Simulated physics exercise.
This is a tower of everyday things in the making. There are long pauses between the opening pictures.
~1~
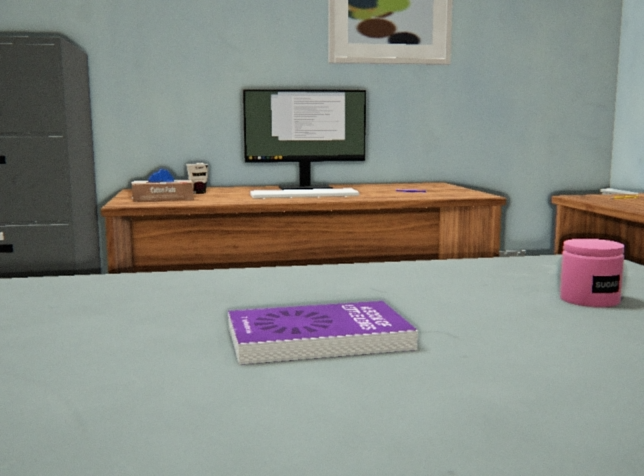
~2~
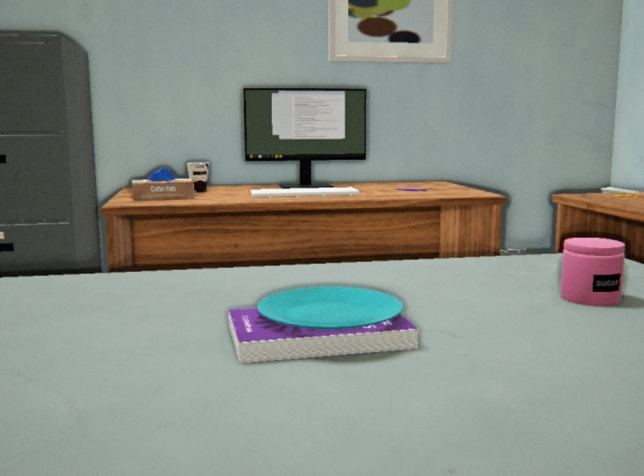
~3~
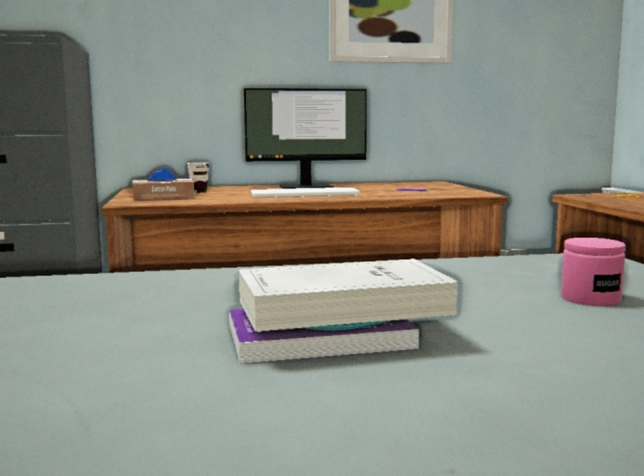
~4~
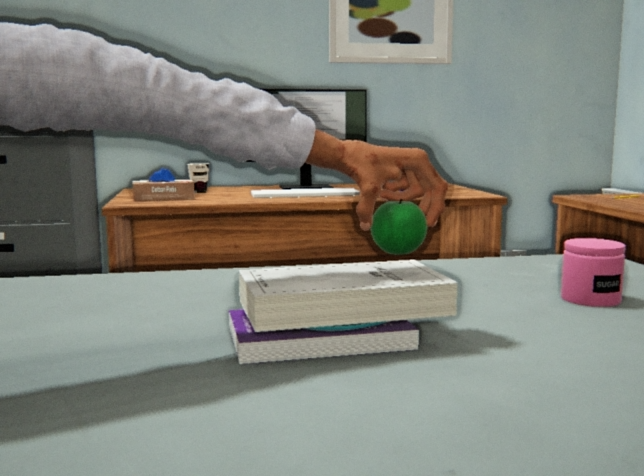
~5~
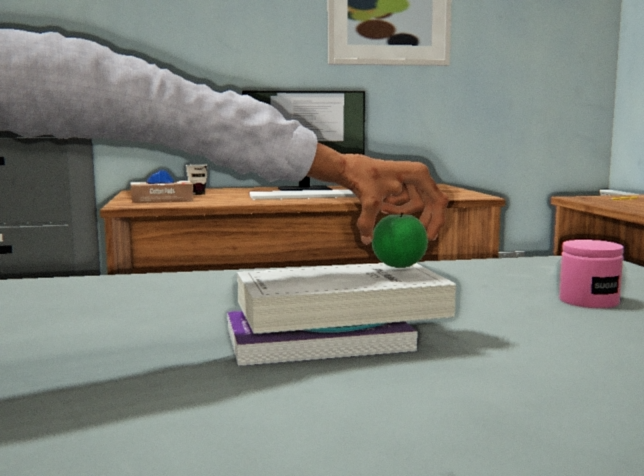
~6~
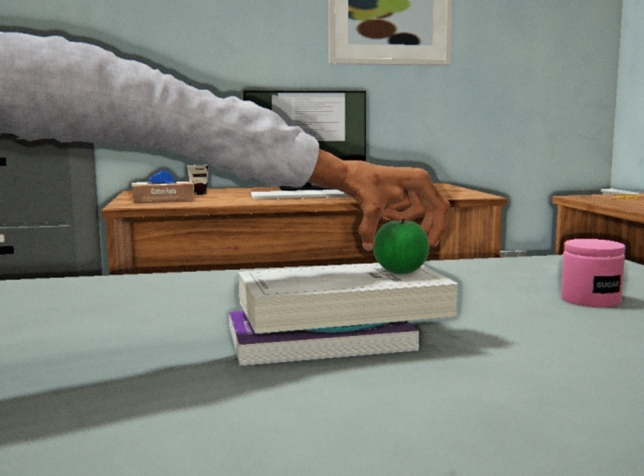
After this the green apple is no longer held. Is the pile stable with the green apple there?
The pile holds.
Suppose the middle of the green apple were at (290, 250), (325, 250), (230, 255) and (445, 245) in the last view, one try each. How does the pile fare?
First try: It stays up; second try: It stays up; third try: It loses its balance; fourth try: It loses its balance.
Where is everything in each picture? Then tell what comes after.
In the first frame, the last thing is not in view yet.
In the second frame, the last thing is not in view yet; pink jar (592, 271).
In the third frame, the last thing is not in view yet.
In the fourth frame, coming down; green apple (399, 227); pink jar (593, 272).
In the fifth frame, coming down; green apple (400, 241).
In the sixth frame, set down, still held; green apple (401, 247); pink jar (593, 272).
Then, 0.30 s on from there, no change.
Then, 0.70 s on from there, green apple resting near (401, 248).
In the end, all 5 unmoved. At the end, from the last picture's camera, green apple near (401, 248). The pile keeps its balance.
